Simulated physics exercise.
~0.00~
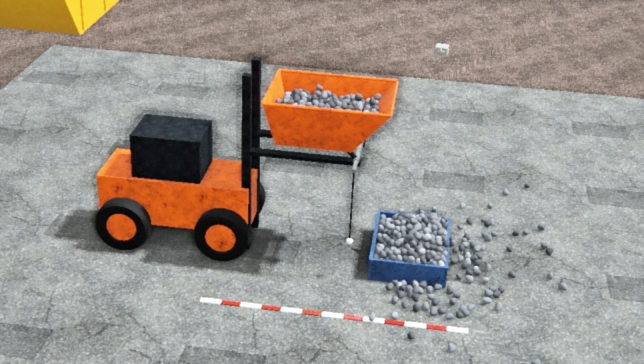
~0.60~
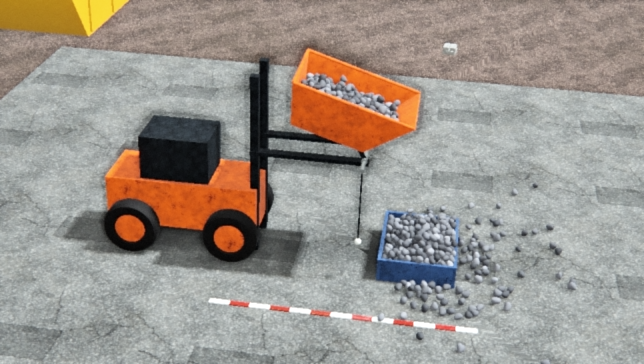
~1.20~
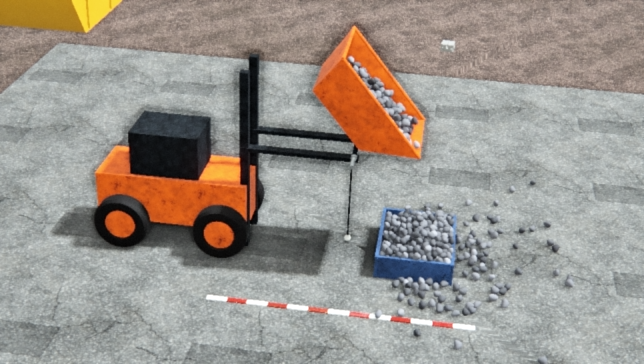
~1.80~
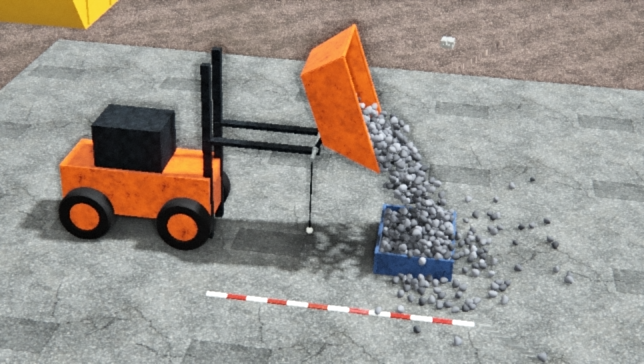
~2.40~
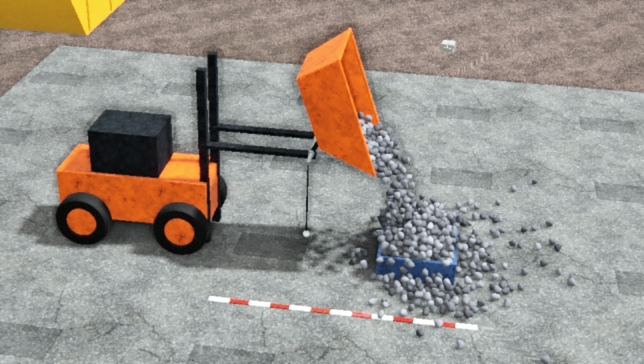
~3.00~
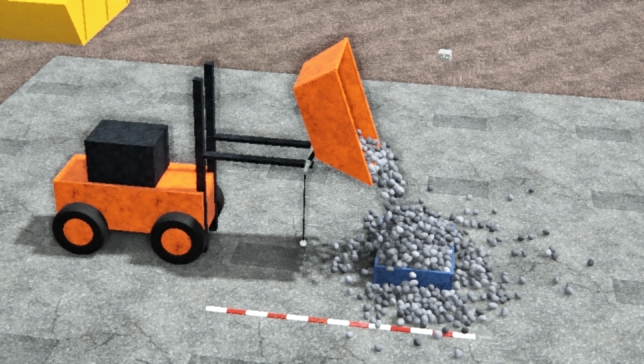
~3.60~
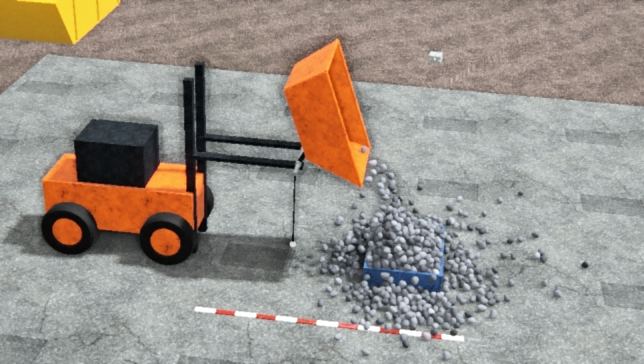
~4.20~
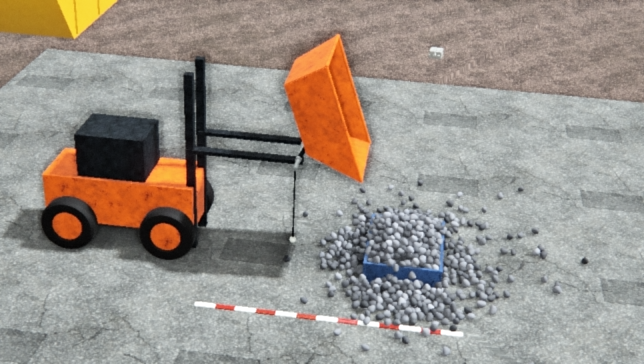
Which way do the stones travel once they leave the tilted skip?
They move down, falling from the lower edge of the skip onto the blue bin and the ground around it.
